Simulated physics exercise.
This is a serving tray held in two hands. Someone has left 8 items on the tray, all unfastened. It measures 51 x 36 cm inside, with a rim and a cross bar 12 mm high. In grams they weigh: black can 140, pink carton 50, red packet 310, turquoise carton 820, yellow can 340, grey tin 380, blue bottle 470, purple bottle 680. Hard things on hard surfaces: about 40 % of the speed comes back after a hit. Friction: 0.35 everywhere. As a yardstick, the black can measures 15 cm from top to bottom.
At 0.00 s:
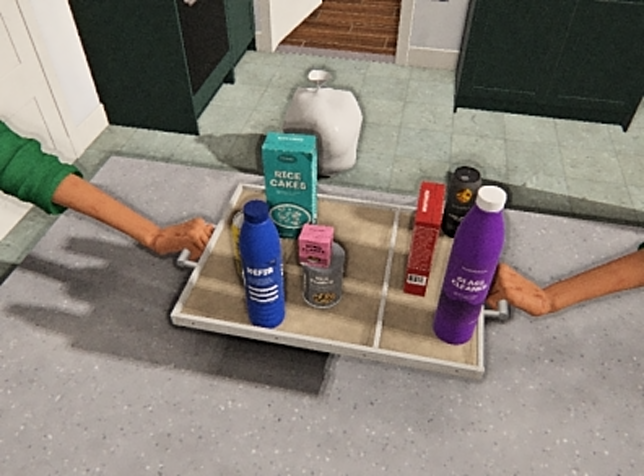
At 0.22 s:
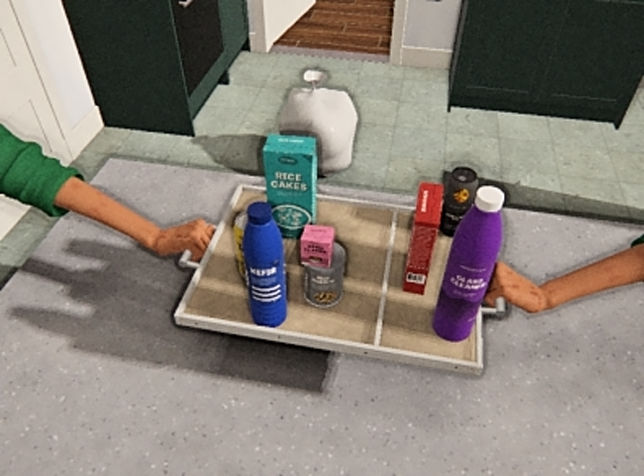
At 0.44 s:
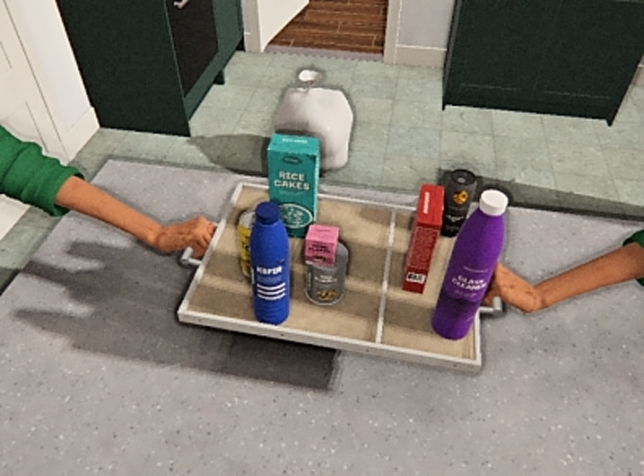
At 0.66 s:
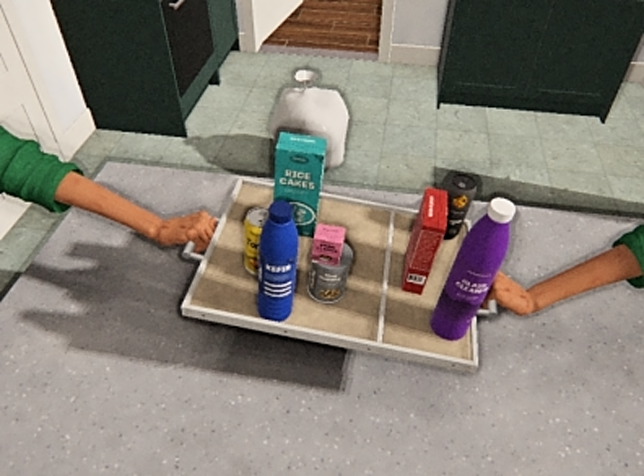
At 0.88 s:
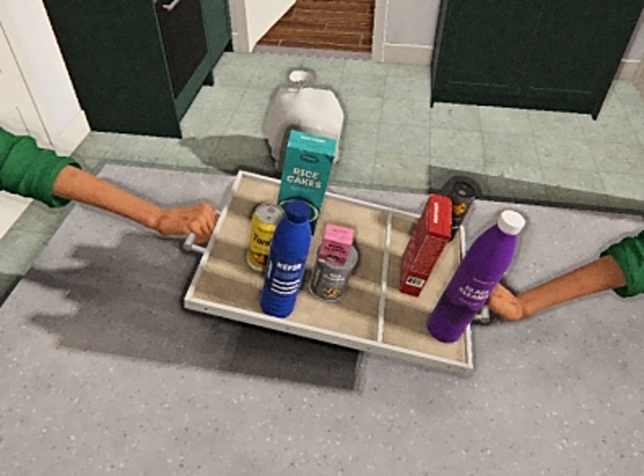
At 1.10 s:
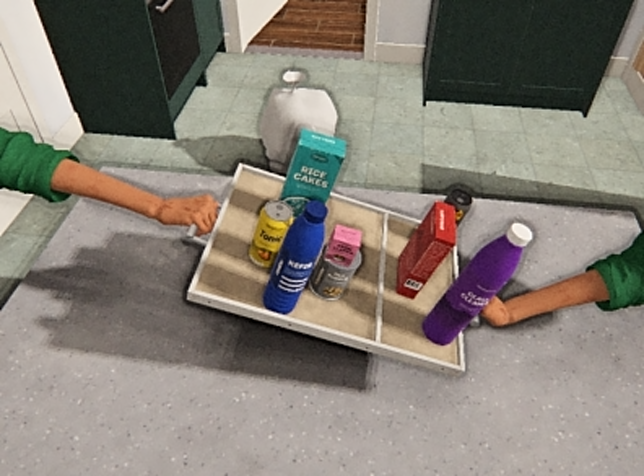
Two hands held a tray of bottles, cartons and cans level above a grey surface, then tilted it steadily down to the right, and the items leaned over with it.
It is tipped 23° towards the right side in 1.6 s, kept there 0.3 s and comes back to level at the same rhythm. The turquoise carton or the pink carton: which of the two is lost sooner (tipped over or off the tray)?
The latter of the two, the pink carton.
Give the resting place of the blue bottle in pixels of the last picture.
Around (426, 320).
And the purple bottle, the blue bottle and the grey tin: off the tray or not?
The purple bottle finishes off the tray; the blue bottle is still on the tray; the grey tin ends on the tray.
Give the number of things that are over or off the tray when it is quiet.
6 of them.
By 1.70 s, tray at 23°, right edge down; red packet and purple bottle now off the tray; pink carton 5 cm from its spot near (377, 258); turquoise carton 5 cm from its spot near (338, 191).
By 2.30 s, tray at 21°, right edge down; black can and pink carton now off the tray; turquoise carton on its side near (439, 251); blue bottle on its side.
By 3.00 s, tray at 6°, right edge down; turquoise carton now off the tray; blue bottle on its side; yellow can 17 cm from its spot.
When it is over (4.1 s), off the tray, black can, pink carton, red packet, turquoise carton and purple bottle; lying over on the tray, blue bottle; not toppled but over 5 cm from the start, yellow can and grey tin. End places, in pixels of the last picture, turquoise carton near (515, 276). Turquoise carton went at 2.16 s; pink carton went at 2.00 s.
